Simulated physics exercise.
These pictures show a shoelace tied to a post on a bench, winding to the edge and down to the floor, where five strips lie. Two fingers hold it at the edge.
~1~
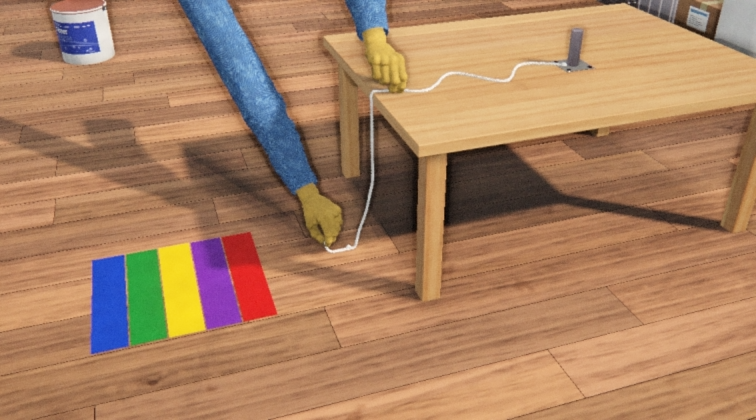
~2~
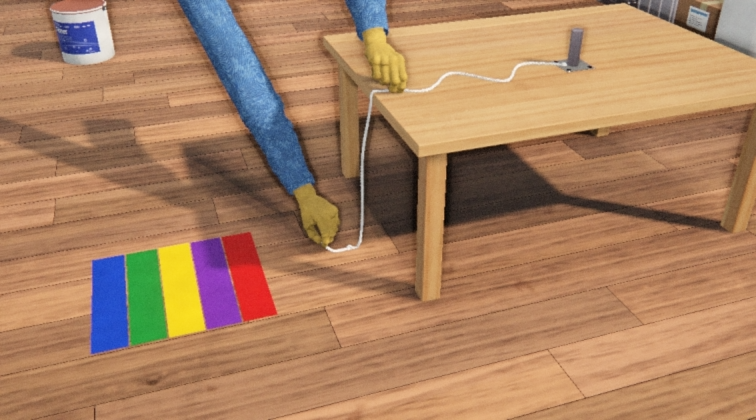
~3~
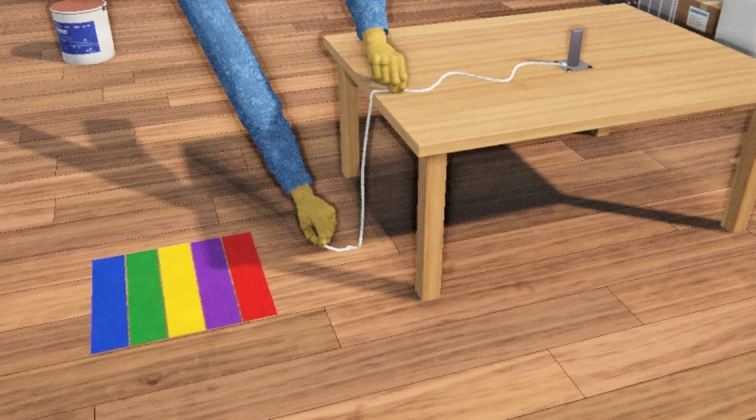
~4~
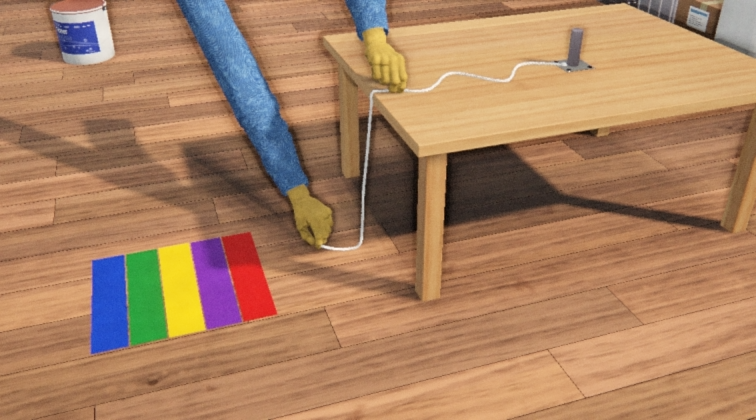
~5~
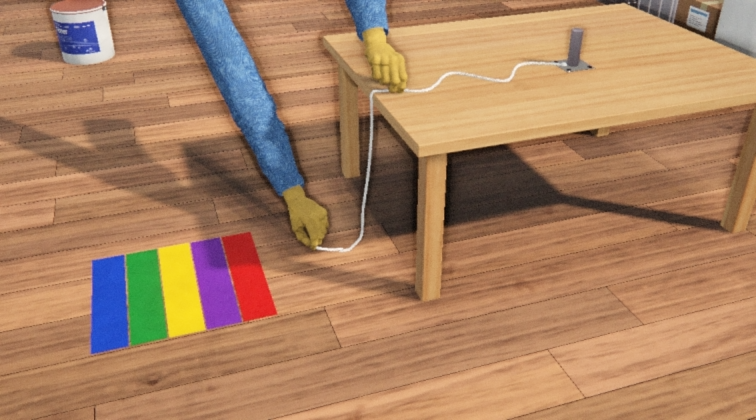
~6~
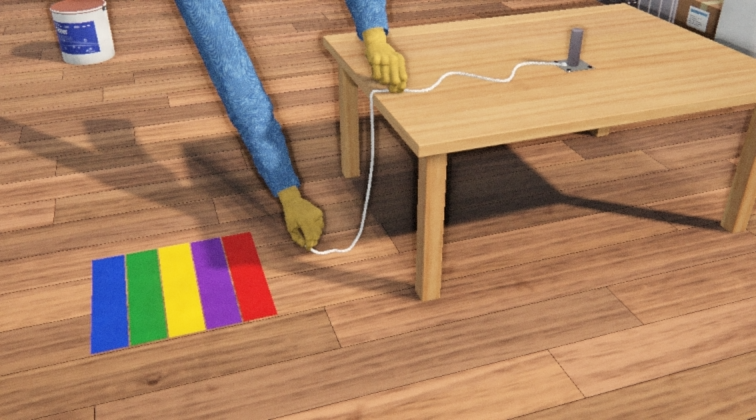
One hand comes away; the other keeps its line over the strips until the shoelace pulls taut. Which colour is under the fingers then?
The green one.
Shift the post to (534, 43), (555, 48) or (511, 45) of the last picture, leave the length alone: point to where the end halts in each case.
Near (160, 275), (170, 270) and (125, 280).
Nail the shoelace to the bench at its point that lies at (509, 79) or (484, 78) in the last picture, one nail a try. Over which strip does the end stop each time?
It would be yellow; yellow.
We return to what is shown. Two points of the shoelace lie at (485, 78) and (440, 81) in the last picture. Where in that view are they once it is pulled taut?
About (458, 80), and the other about (401, 88).
Soon after, end near (221, 262); over purple.
After that, end near (174, 271); over yellow.
At the stop, end near (146, 276); over green. It halts on the green strip.
